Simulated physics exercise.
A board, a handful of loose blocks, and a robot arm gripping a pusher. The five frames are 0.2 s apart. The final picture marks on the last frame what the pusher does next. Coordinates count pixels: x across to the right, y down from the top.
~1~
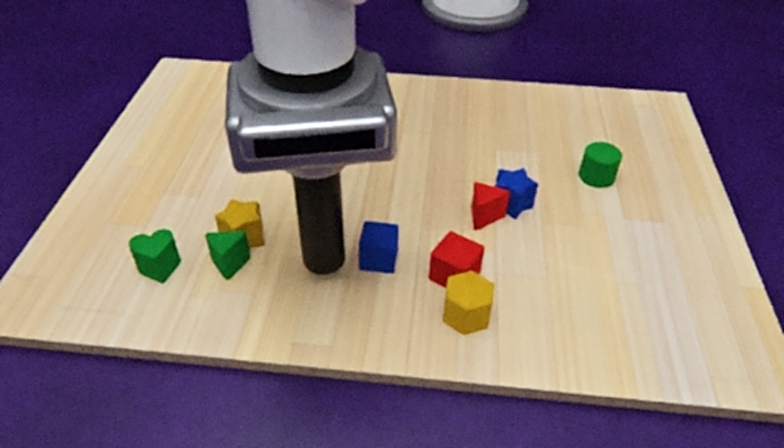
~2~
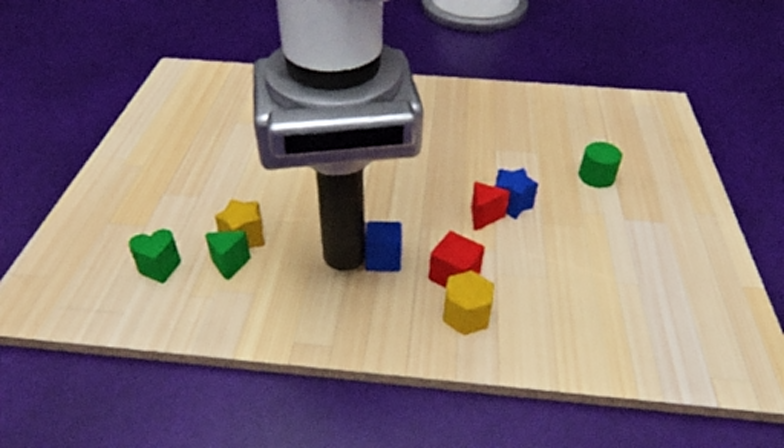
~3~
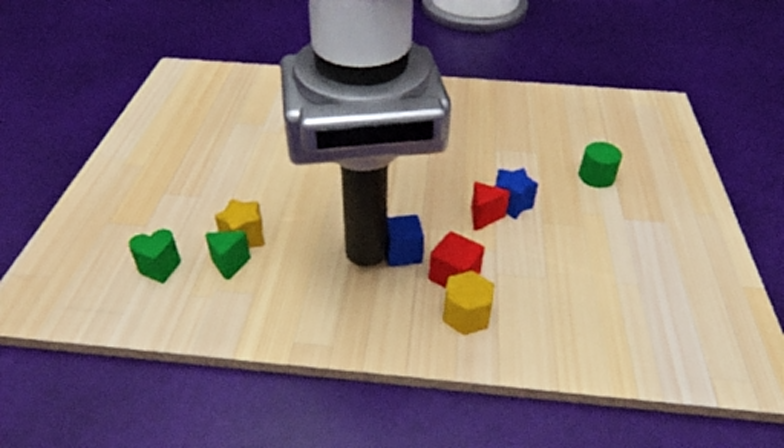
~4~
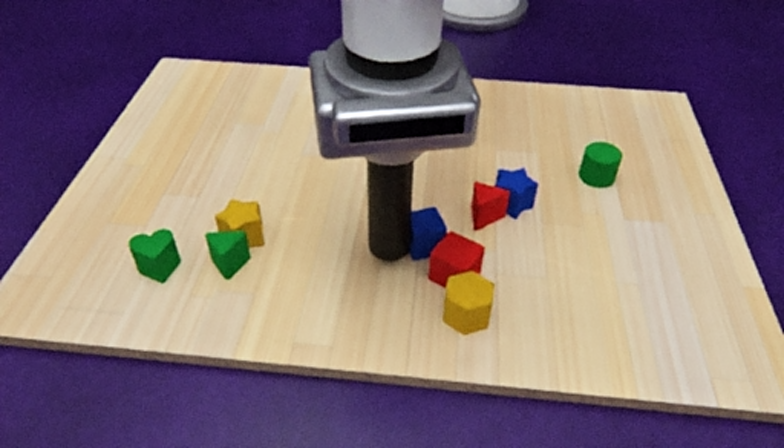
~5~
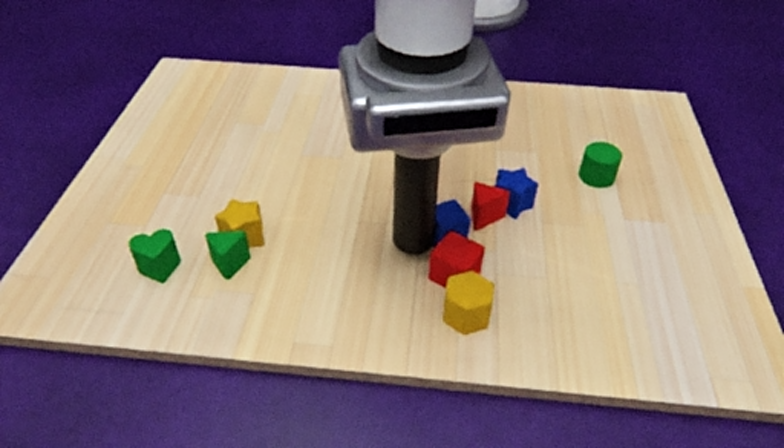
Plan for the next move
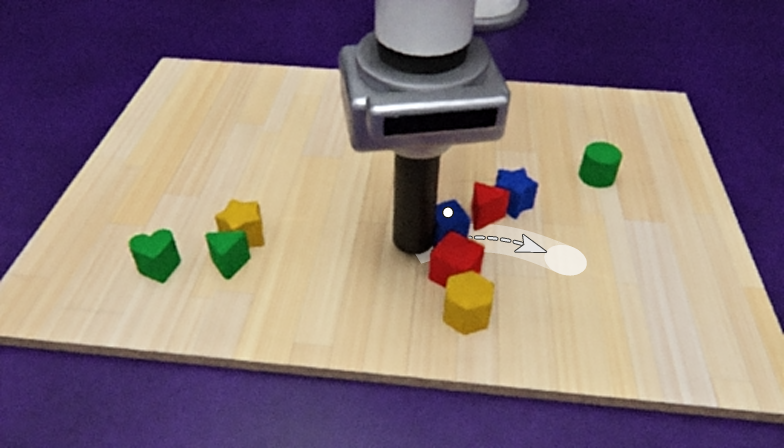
Robot arm with a dark pusher sliding a blue block right across a wooden board, between red blocks near a blue star.
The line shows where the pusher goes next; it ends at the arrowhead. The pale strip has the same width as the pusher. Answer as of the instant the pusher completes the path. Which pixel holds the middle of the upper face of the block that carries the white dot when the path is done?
It sits at (555, 200).
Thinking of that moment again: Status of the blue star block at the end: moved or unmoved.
It ends up somewhere else.
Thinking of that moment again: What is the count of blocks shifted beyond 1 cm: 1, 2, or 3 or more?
I'd put the number at three or more.
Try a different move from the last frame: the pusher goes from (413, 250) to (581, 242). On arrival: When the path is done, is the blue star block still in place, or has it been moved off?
In the end it has been moved.
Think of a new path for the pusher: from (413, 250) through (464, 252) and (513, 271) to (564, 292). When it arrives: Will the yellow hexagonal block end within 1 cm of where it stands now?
My answer is no.
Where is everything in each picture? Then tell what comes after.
In the first picture, pusher's lower end (324, 259); blue square block (379, 233); red square block (458, 249); red three-sided block (488, 192); blue star block (516, 179).
In the second picture, pusher (344, 256); blue square block (384, 233).
In the third picture, pusher (366, 252); blue square block (404, 227).
In the fourth picture, pusher (389, 246); blue square block (425, 220).
In the fifth picture, pusher (413, 240); blue square block (448, 212); red square block (458, 249); red three-sided block (488, 192); blue star block (516, 179).
Drawn move, from (413, 250) through (462, 238) and (514, 242) to (566, 260); the dot is on the blue square block.
The first path, step by step. One third of the way, pusher (465, 229); blue square block (499, 201); red three-sided block (517, 186), turned 25° anticlockwise; blue star block (531, 168), turned 20° anticlockwise.
Two thirds of the way, pusher (517, 233); blue square block (545, 199), turned 35° anticlockwise; red three-sided block (547, 179), turned 60° anticlockwise; blue star block (539, 158), turned 55° anticlockwise.
At the end, pusher (568, 250); blue square block (555, 200), turned 45° anticlockwise; red square block still; red three-sided block (550, 179), turned 70° anticlockwise; blue star block (539, 158), turned 55° anticlockwise.
